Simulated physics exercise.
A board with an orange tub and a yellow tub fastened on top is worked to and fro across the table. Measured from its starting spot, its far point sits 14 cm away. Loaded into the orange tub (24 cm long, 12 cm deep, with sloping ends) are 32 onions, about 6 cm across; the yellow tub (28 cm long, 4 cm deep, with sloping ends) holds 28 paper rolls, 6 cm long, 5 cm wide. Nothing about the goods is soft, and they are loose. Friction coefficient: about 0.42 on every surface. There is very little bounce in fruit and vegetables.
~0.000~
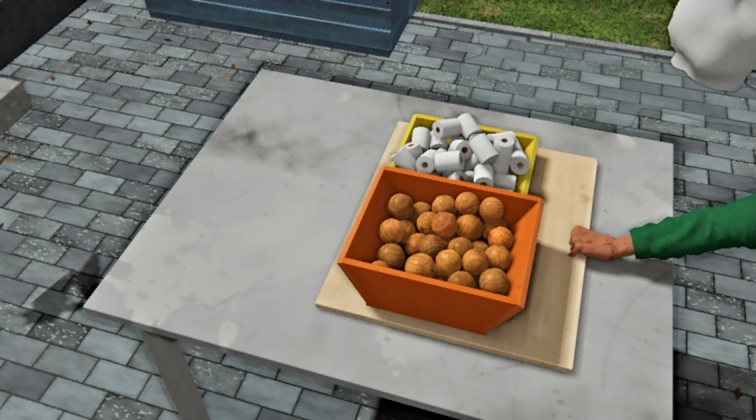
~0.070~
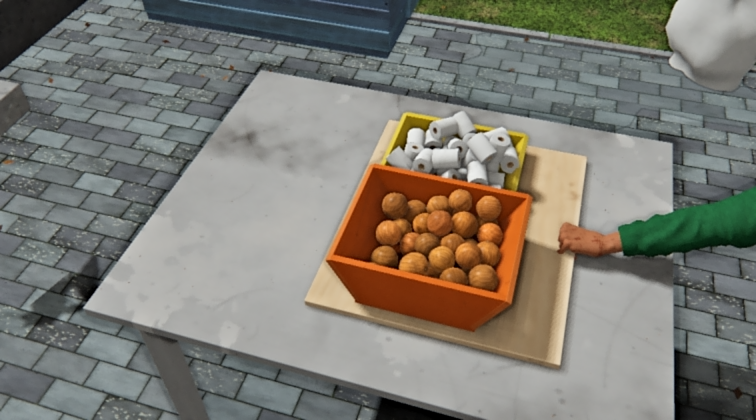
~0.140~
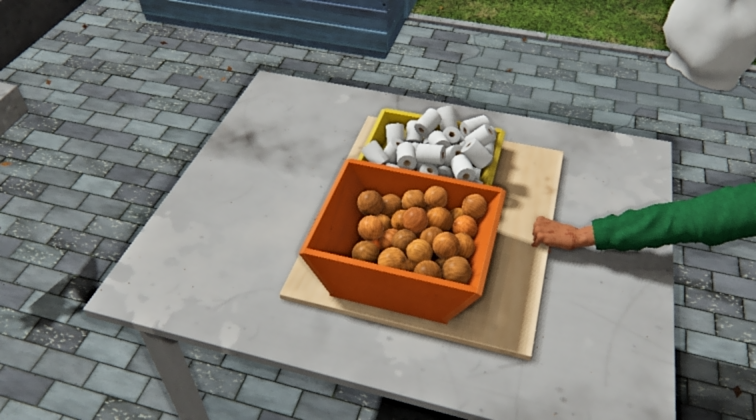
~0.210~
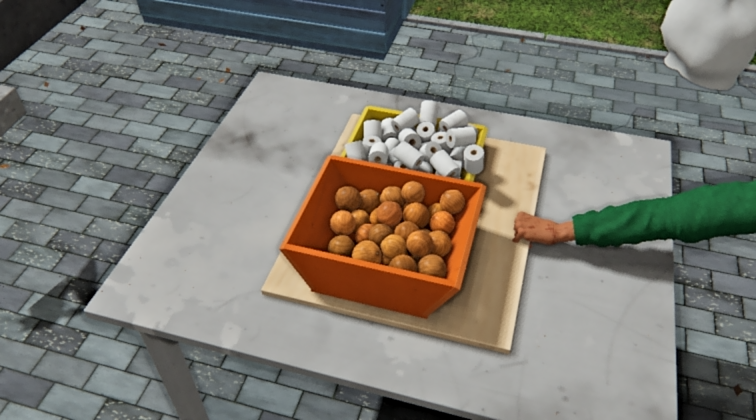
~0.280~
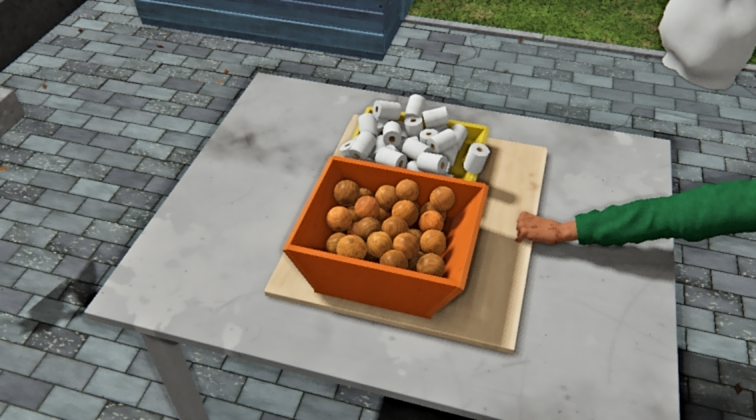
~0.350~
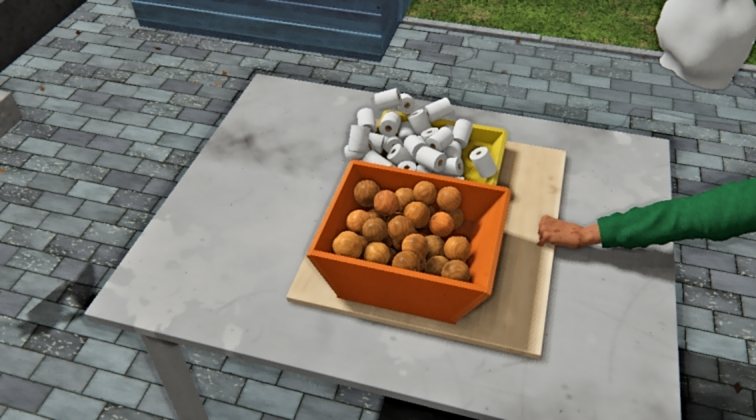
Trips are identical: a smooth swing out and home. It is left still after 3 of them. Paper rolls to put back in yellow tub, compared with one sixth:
Above a sixth.
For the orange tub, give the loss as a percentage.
Orange tub: 0%.
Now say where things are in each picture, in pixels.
In the first picture (we follow the rim corner now nearest the camera), yellow tub (its farthest corner) at (417, 115); orange tub at (519, 302); board 0 cm from its start; nothing out yet.
The second picture shows yellow tub at (407, 114); orange tub at (506, 298); board 3 cm from its start.
The third picture shows yellow tub at (385, 110); orange tub at (477, 290); board 9 cm from its start.
The fourth picture shows yellow tub at (369, 107); orange tub at (455, 284); board 13 cm from its start.
The fifth picture shows yellow tub at (370, 108); orange tub at (459, 284); board 13 cm from its start.
The sixth picture shows yellow tub at (387, 112); orange tub at (486, 289); board 8 cm from its start; 2 out, the lowest roll at (406, 104).
After 0.60 s, 0 of 32 out of the orange tub and 8 of 28 out of the yellow tub.
After 0.92 s, 0 of 32 out of the orange tub and 10 of 28 out of the yellow tub.
After 1.37 s, 0 of 32 out of the orange tub and 13 of 28 out of the yellow tub.
When it is over (at 1.94 s), 0 of 32 out of the orange tub and 12 of 28 out of the yellow tub. Asked share, 12 of 28, 43 per cent.
